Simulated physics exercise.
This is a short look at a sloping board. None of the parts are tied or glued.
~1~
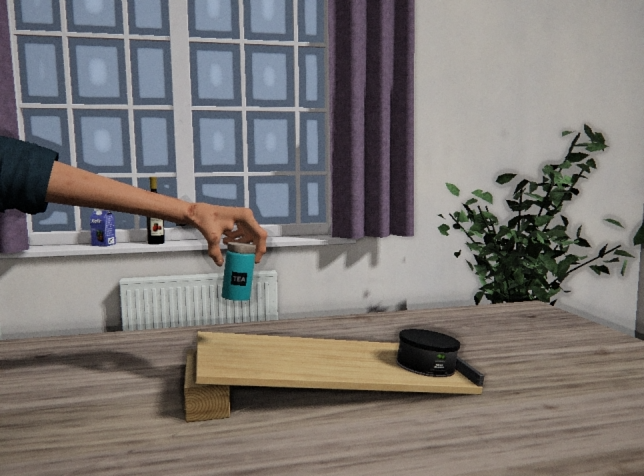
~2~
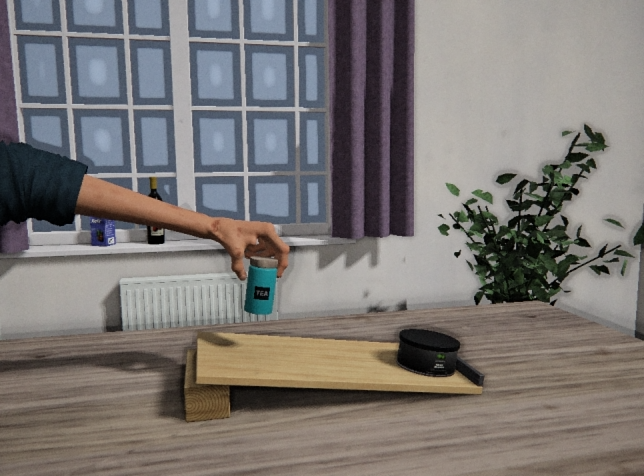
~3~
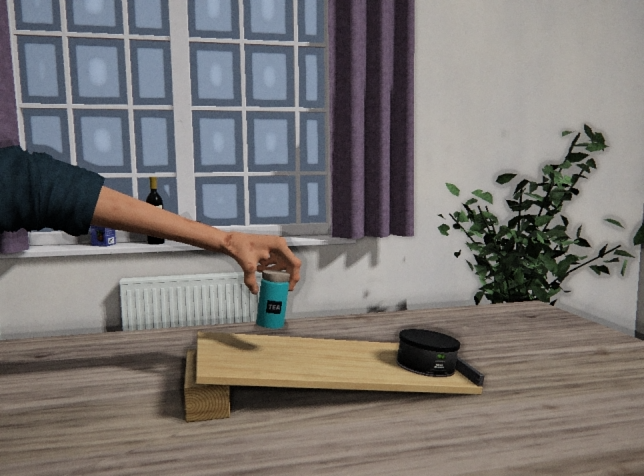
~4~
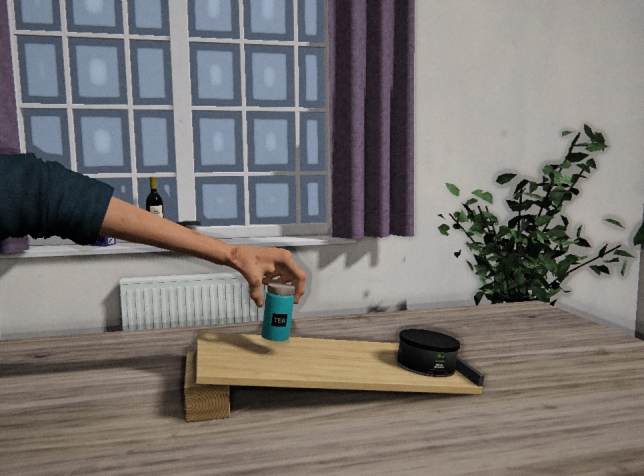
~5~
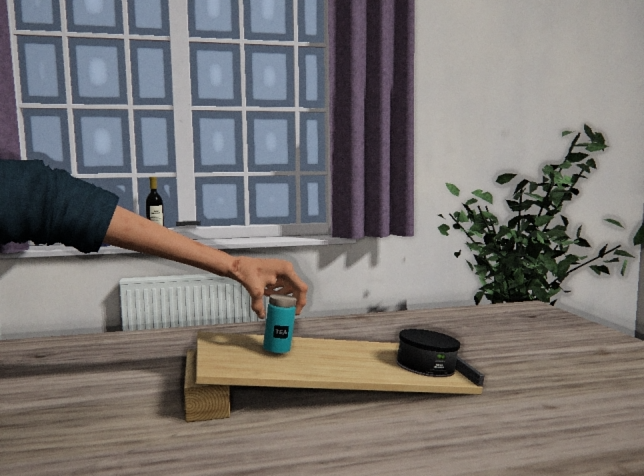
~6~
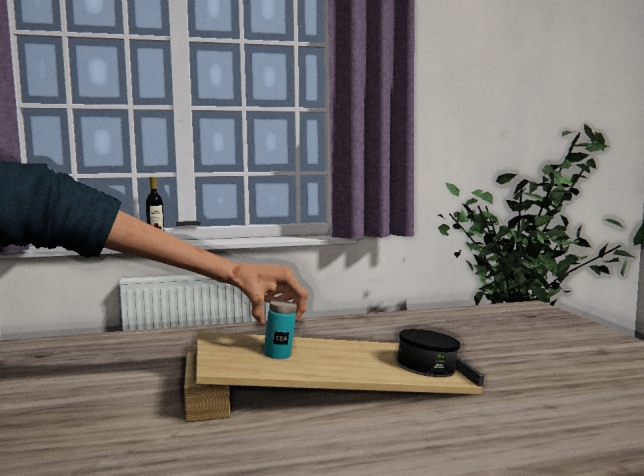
At the start, a hand holds a turquoise shaker above a sloping wooden board, while a black tub rests near the board's lower right end. The hand carries the shaker a short way right and downward, then sets it on the board, fingers still gripping its top, while the tub stays still.
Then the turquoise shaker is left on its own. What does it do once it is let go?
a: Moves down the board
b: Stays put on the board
Stays put on the board (b).
Then, 0.20 s on from there, no change.
Then, 0.50 s on from there, turquoise shaker resting near (280, 329).
In the end, both unmoved. At the end, from the last picture's camera, turquoise shaker near (280, 329). The turquoise shaker stays where it is put.
